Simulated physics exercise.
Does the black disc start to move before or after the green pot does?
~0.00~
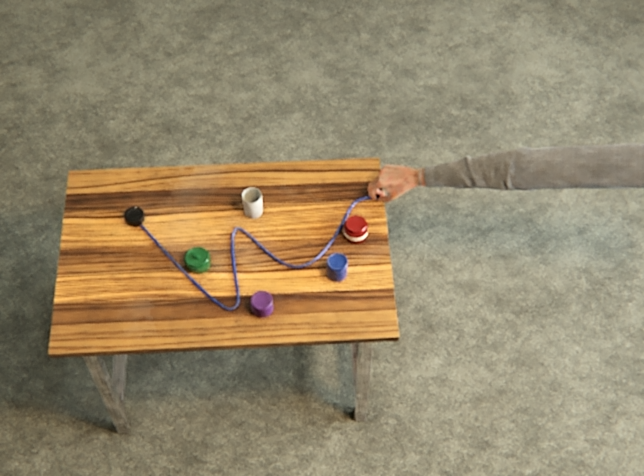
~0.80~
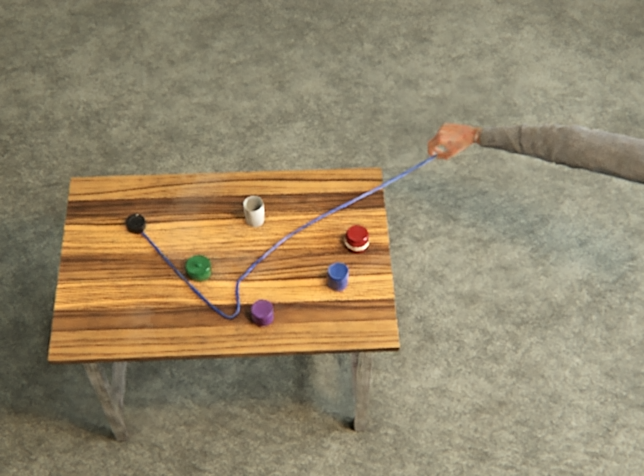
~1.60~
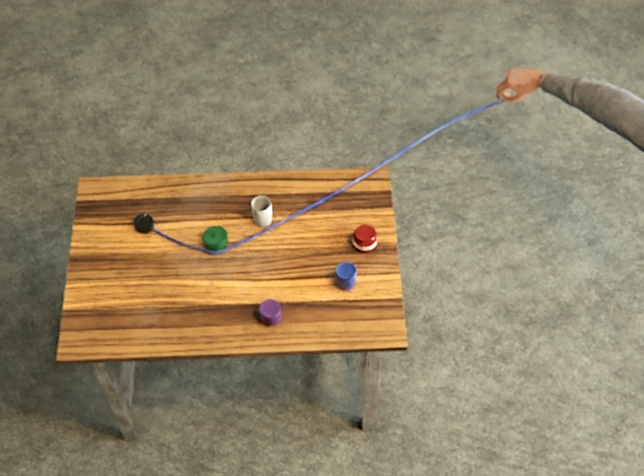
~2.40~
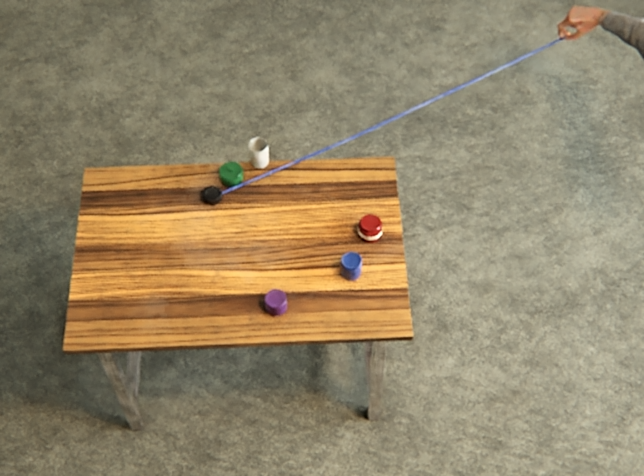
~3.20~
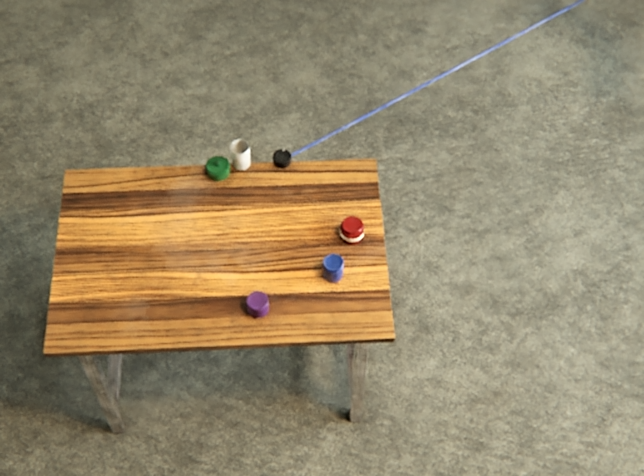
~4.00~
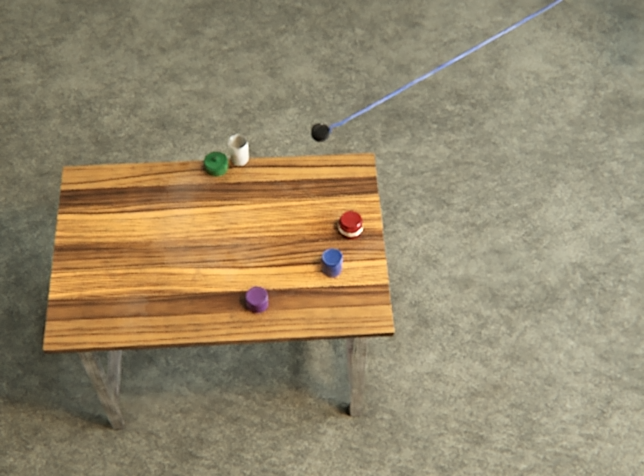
It starts after the green pot. The cord shifts the pot first while the black disc is still in its place, and the disc slides only later.
